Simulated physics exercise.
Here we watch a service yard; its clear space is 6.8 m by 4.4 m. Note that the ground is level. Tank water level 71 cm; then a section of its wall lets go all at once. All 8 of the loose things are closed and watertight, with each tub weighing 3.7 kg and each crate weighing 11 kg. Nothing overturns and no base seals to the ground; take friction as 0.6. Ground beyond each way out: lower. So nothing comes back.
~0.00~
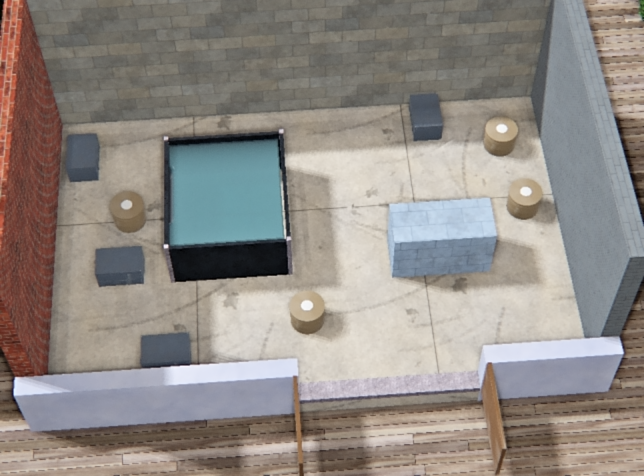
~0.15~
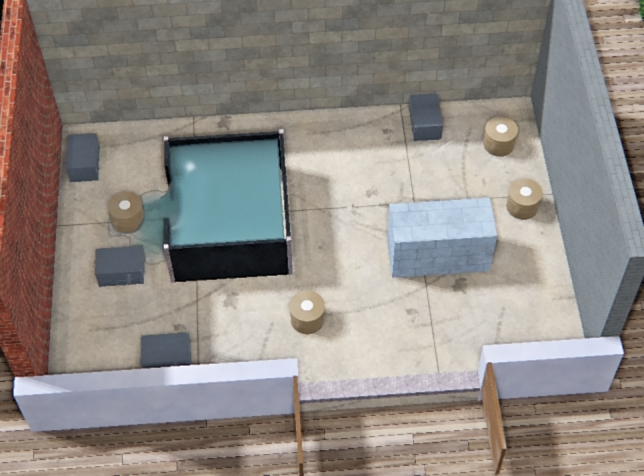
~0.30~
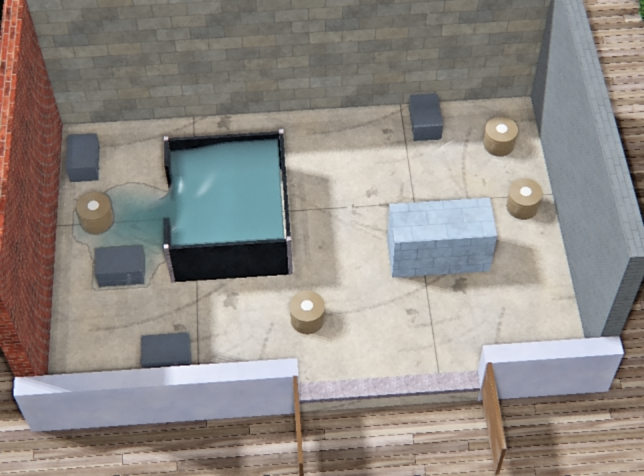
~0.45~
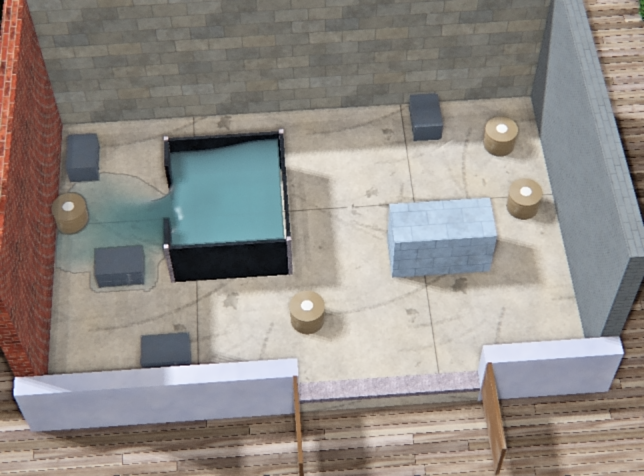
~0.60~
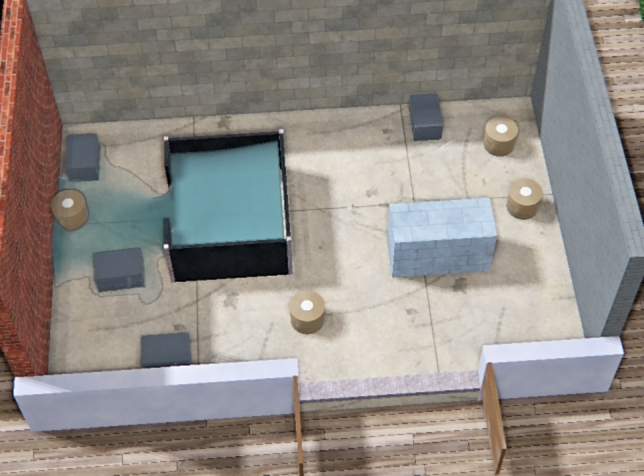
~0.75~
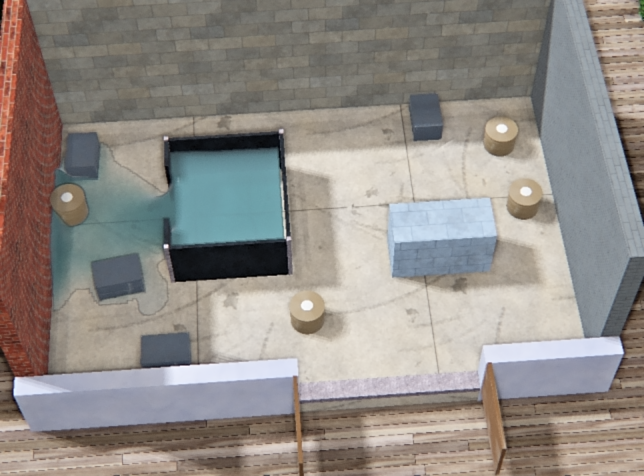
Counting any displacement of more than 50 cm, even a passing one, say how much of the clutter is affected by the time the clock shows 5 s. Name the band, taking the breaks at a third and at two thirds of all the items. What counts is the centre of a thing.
High band.
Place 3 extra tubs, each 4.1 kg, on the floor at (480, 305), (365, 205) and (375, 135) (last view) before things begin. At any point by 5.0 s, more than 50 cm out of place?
Below, below, above.
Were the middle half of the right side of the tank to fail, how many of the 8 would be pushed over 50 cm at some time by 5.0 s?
The count would be 3.
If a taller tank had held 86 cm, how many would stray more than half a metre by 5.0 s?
Under that setup the answer is 7.
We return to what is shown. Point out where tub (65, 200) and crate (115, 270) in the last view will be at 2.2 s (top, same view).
Somewhere about (113, 107) and (141, 308).
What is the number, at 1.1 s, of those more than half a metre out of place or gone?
By my reckoning, 1.
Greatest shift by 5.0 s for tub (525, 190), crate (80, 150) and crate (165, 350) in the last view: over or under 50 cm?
Taking them in turn, the answers are smaller, greater and greater.
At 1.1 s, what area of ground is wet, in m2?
About 7.0 m2.
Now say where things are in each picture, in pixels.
The first frame shows a tub at (127, 205), on the bottom; a crate at (118, 260) rests on the ground; 2.5 m2 under water; 0 of 8 have shifted.
The second frame shows a tub at (125, 205) rests on the ground; a crate at (118, 260), on the bottom; water covers 3.0 m2; 0 of 8 have shifted.
The third frame shows a tub at (93, 206) rests on the ground, 44 cm from its start; a crate at (118, 260), on the bottom; water covers 3.7 m2; 1 of 8 have shifted.
The fourth frame shows a tub at (68, 207), on the bottom, 78 cm from its start; a crate at (118, 260), on the bottom; 4.5 m2 under water; 1 of 8 have shifted.
The fifth frame shows a tub at (68, 203), afloat, 78 cm from its start; a crate at (118, 264) rests on the ground, 7 cm from its start; 4.9 m2 under water; 2 of 8 have shifted.
The sixth frame shows a tub at (67, 198), afloat, 78 cm from its start; a crate at (117, 271) rests on the ground, 17 cm from its start; water covers 5.4 m2; 2 of 8 have shifted.
After 1.1 s 1 of 8 are over 50 cm from their spots; 1 afloat.
After 2.2 s 3 of 8 are over 50 cm from their spots; 1 afloat.
After 3.5 s 4 of 8 are over 50 cm from their spots; 1 afloat.
After 5.0 s 6 of 8 are over 50 cm from their spots, and 6 have been at some point; 5 afloat.
